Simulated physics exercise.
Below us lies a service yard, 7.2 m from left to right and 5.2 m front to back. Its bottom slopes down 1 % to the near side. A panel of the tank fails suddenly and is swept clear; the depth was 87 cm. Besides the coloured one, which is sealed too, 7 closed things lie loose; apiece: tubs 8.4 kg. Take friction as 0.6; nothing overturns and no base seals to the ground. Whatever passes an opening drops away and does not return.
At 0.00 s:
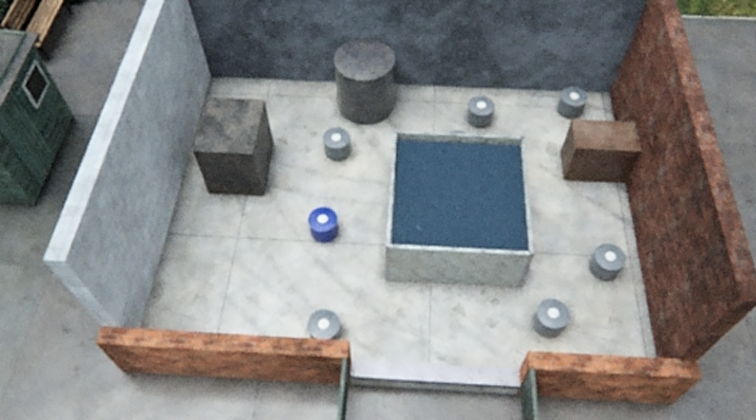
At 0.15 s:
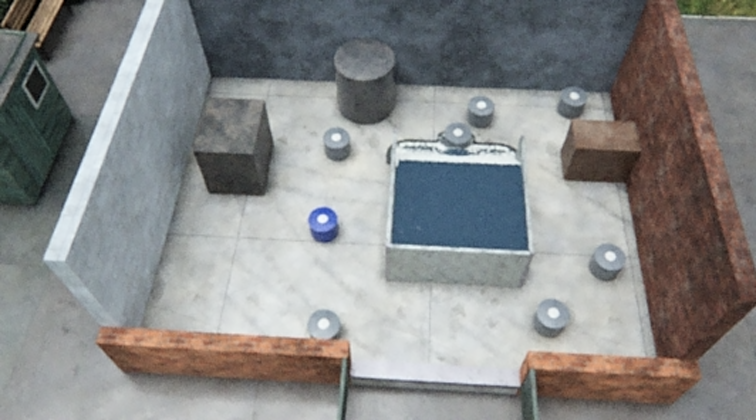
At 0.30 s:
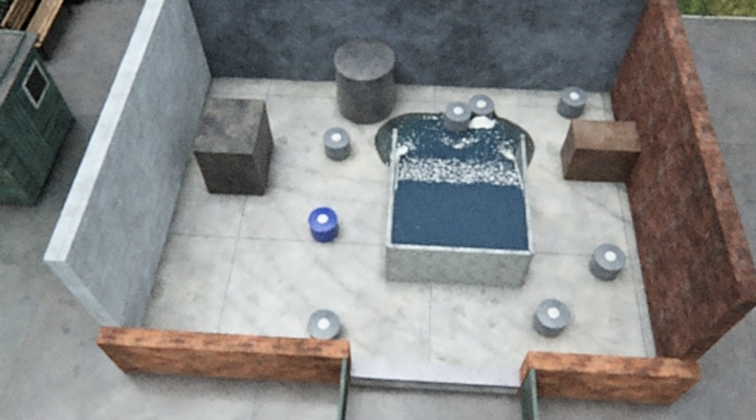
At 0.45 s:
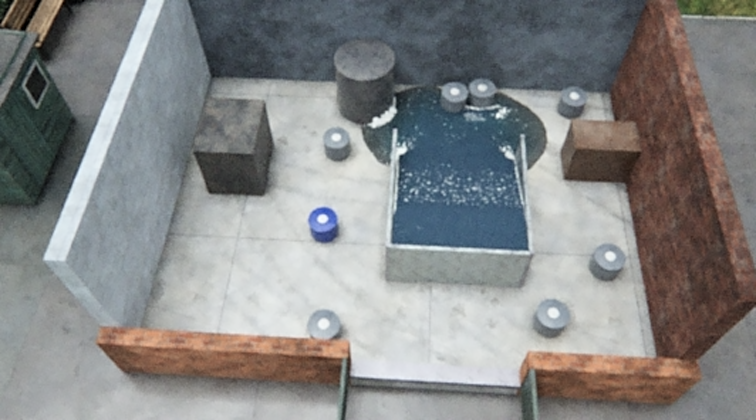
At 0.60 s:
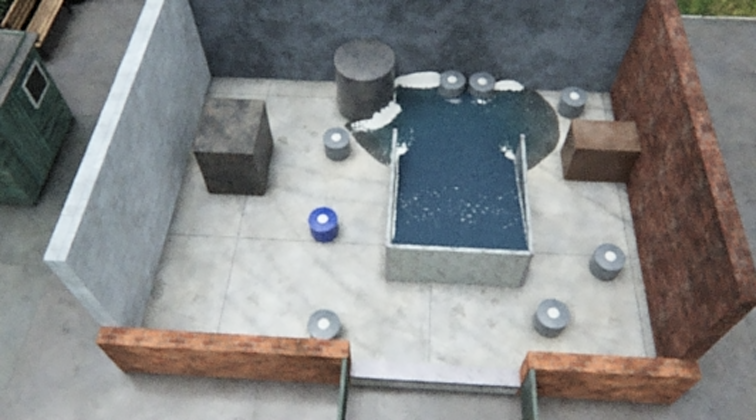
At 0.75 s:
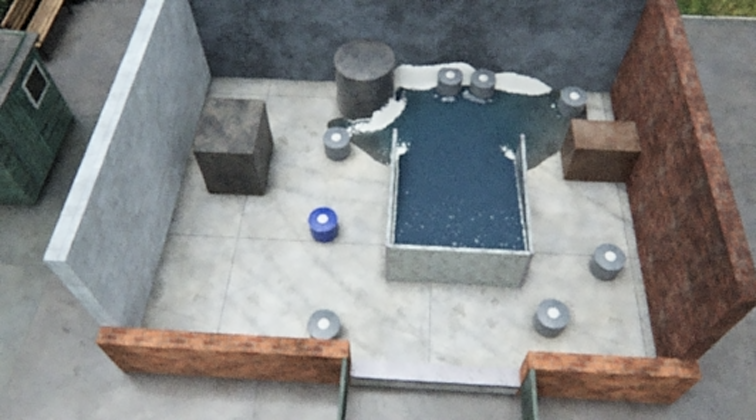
The video shows a walled yard where water bursts from the far side of a square tank, pushing a small grey container toward the back wall, then spreads sideways with white foam while the blue tub stays still.
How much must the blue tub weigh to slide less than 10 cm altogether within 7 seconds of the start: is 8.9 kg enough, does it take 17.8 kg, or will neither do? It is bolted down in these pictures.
Verdict: Only the larger load is enough.
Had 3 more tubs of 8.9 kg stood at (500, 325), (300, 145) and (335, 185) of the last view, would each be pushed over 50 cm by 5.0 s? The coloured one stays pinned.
In that order: Less, past it, past it.
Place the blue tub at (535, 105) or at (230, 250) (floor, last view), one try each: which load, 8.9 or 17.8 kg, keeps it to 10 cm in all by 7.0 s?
In that order: Neither holds; neither is enough.
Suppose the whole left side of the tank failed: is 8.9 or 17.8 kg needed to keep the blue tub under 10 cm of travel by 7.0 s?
In that case neither weight holds it.
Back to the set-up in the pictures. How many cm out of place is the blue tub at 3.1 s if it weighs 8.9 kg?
Roughly 30 cm.
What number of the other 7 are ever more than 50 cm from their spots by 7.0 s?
I count 5.
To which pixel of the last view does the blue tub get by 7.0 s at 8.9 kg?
Near (314, 261).
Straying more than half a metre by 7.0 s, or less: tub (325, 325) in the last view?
Answer: Short of it.
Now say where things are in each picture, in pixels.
The first picture shows the blue tub at (323, 219), on the bottom; water covers 3.8 m2; 0 of 8 have shifted.
The second picture shows the blue tub at (323, 219), on the bottom; water covers 4.9 m2; 1 of 8 have shifted.
The third picture shows the blue tub at (323, 219) rests on the ground; 6.5 m2 under water; 1 of 8 have shifted.
The fourth picture shows the blue tub at (323, 219) rests on the ground; water covers 8.2 m2; 2 of 8 have shifted.
The fifth picture shows the blue tub at (323, 219), on the bottom; water covers 9.5 m2; 2 of 8 have shifted.
The sixth picture shows the blue tub at (323, 219), on the bottom; water covers 9.9 m2; 2 of 8 have shifted.
After 1.4 s the blue tub would be 0 cm from its start with 8.9 kg and 0 cm from its start with 17.8 kg; 0 cm of water round it then.
After 3.1 s the blue tub would be 30 cm from its start with 8.9 kg and 1 cm from its start with 17.8 kg; 6 cm of water round it then.
After 4.9 s the blue tub would be 67 cm from its start with 8.9 kg and 1 cm from its start with 17.8 kg; 3 cm of water round it then.
After 7.0 s the blue tub would be 73 cm from its start with 8.9 kg and 1 cm from its start with 17.8 kg; 4 cm of water round it then.
